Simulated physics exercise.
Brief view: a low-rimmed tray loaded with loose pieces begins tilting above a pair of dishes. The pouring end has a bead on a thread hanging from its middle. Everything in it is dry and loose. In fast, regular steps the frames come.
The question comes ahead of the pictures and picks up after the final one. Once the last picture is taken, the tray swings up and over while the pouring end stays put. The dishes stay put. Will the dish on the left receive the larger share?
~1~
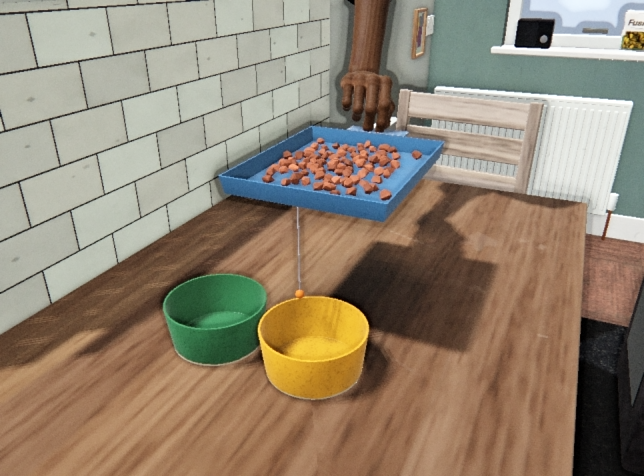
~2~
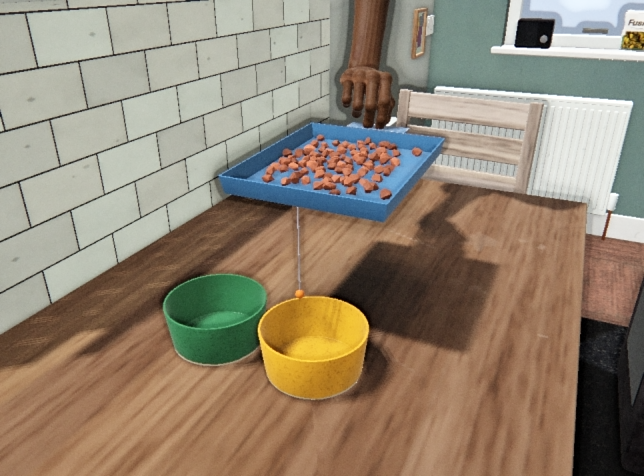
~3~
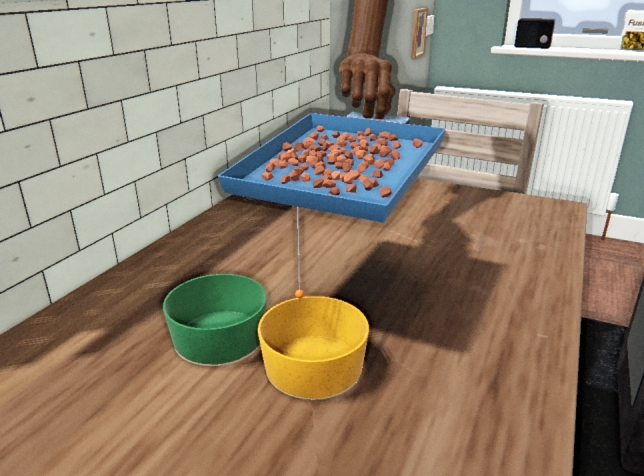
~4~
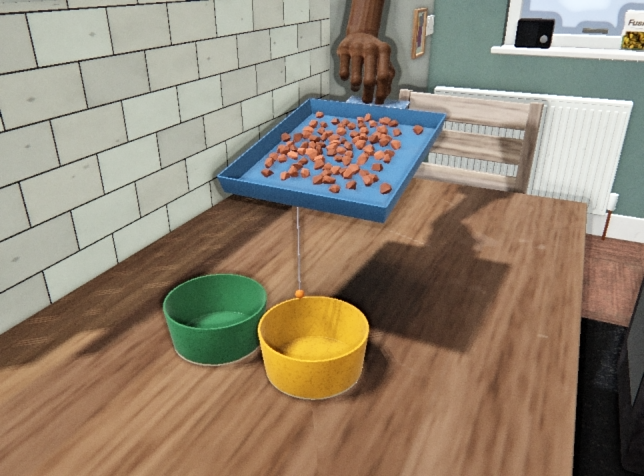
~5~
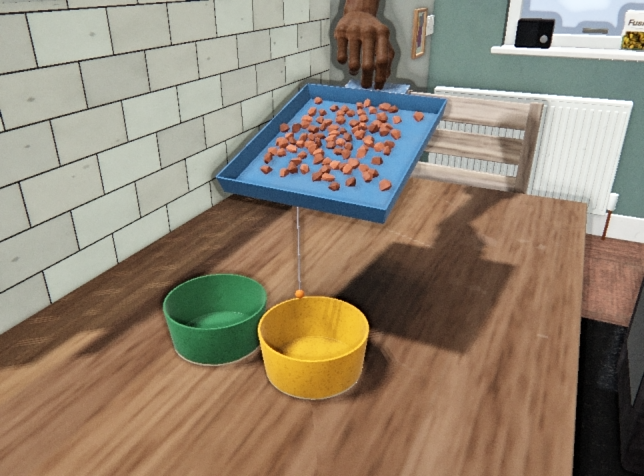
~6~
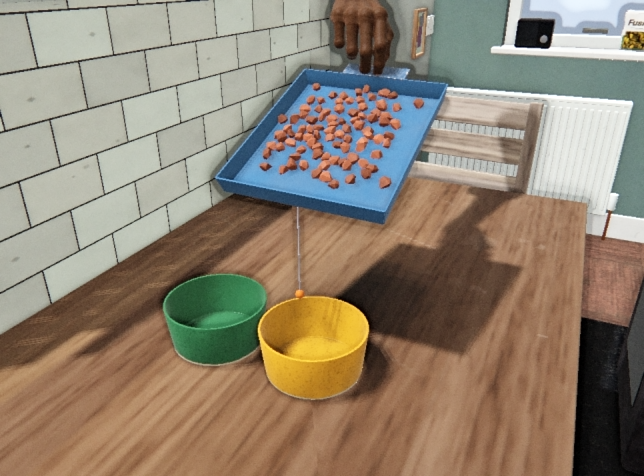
No. Winner: Right dish.
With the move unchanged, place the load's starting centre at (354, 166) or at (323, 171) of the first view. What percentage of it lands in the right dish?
Around 50 percent the first time, around 60 percent the second.
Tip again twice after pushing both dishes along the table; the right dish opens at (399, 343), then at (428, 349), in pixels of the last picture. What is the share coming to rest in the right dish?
Roughly 20% on the first try and 10% on the second.
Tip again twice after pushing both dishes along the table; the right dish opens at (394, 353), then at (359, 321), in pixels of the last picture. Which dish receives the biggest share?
The left-placed dish first, the right-placed dish second.
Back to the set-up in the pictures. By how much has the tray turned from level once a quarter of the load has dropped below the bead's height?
The tilt then is about 85°.
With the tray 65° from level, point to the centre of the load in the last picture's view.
In the last view, the load is centred near (297, 187).
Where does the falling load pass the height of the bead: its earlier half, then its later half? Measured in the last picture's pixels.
For the early half I get (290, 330), and for the late half (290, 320).
Just after the last frame, tray tipped steeply; every one on the tray.
A moment on, tray tipped past a quarter turn; roughly a third on the tray; roughly a quarter in the right dish; about a tenth in the left dish; roughly a quarter outside both; about a tenth in the air.
Further on, tray tipped past a quarter turn; roughly half in the right dish; about a tenth in the left dish; roughly a third outside both.
When it is over, tray tipped past a quarter turn; roughly half in the right dish; about a tenth in the left dish; roughly a third outside both.
